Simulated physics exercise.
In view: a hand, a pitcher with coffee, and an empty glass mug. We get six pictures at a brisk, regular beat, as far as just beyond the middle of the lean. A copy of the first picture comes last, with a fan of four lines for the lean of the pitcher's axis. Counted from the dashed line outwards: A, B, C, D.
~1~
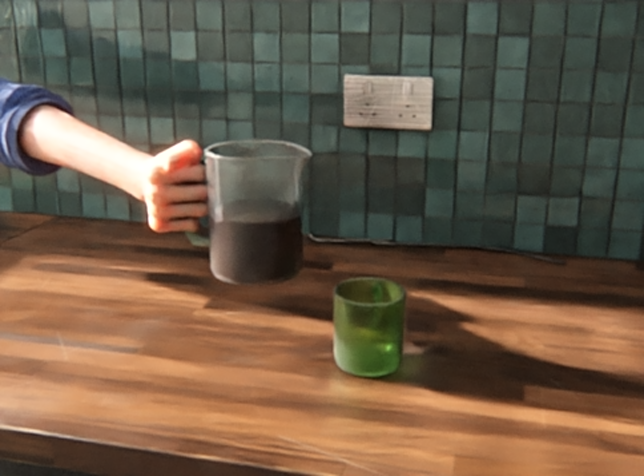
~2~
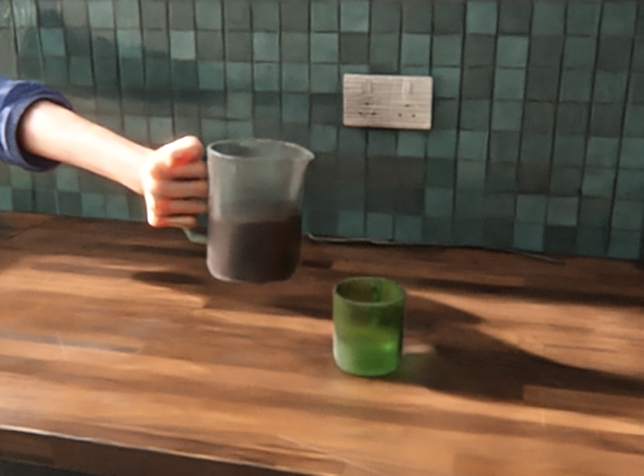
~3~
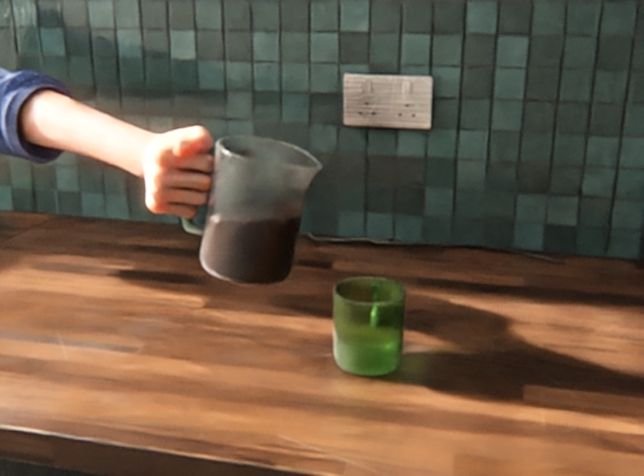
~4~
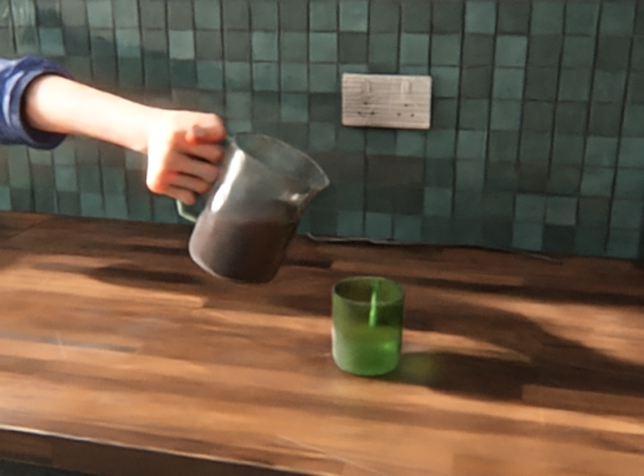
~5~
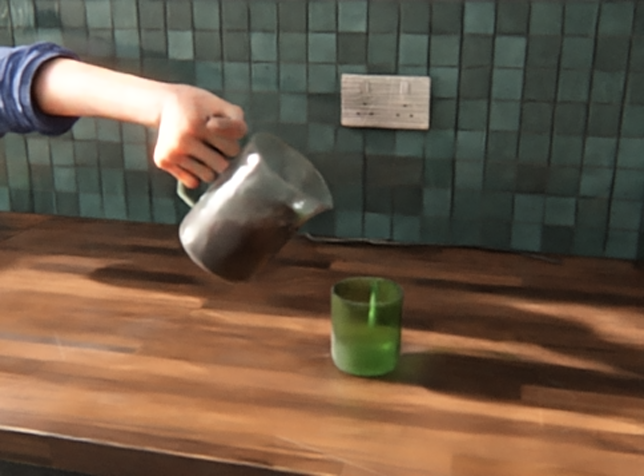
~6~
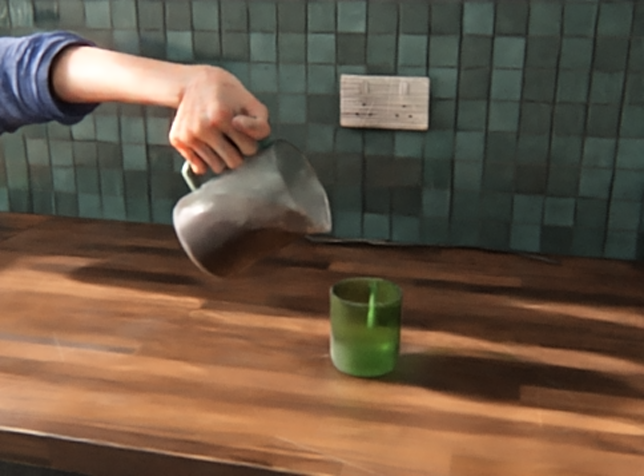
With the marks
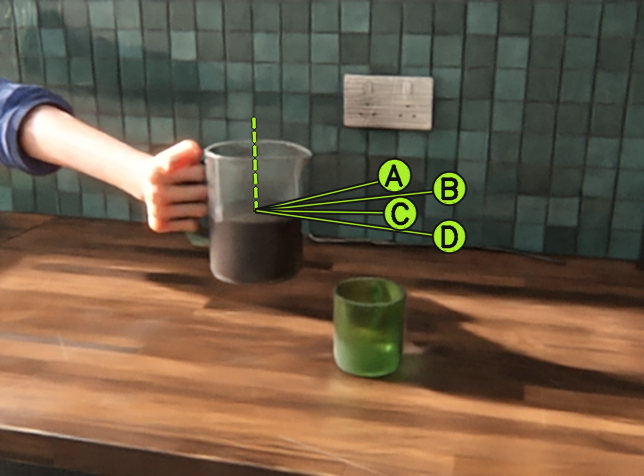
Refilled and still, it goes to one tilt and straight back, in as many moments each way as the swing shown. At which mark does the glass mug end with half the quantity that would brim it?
A.
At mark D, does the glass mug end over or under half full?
Over half.
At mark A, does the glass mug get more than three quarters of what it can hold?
No, it does not.
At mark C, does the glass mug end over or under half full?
Over.
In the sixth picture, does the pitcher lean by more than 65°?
No.
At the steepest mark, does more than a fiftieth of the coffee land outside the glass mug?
Yes, it does.
On the marked copy, A at (378, 181); B at (432, 191); C at (382, 212); D at (432, 234).
If A is chosen, the glass mug ends with about 50 % of what it can hold.
If B is chosen, the glass mug ends with about 70 % of what it can hold.
If C is chosen, the glass mug ends with about 87 % of what it can hold; 5 % of the coffee is spilt.
If D is chosen, the glass mug ends with about 92 % of what it can hold; 15 % of the coffee is spilt.
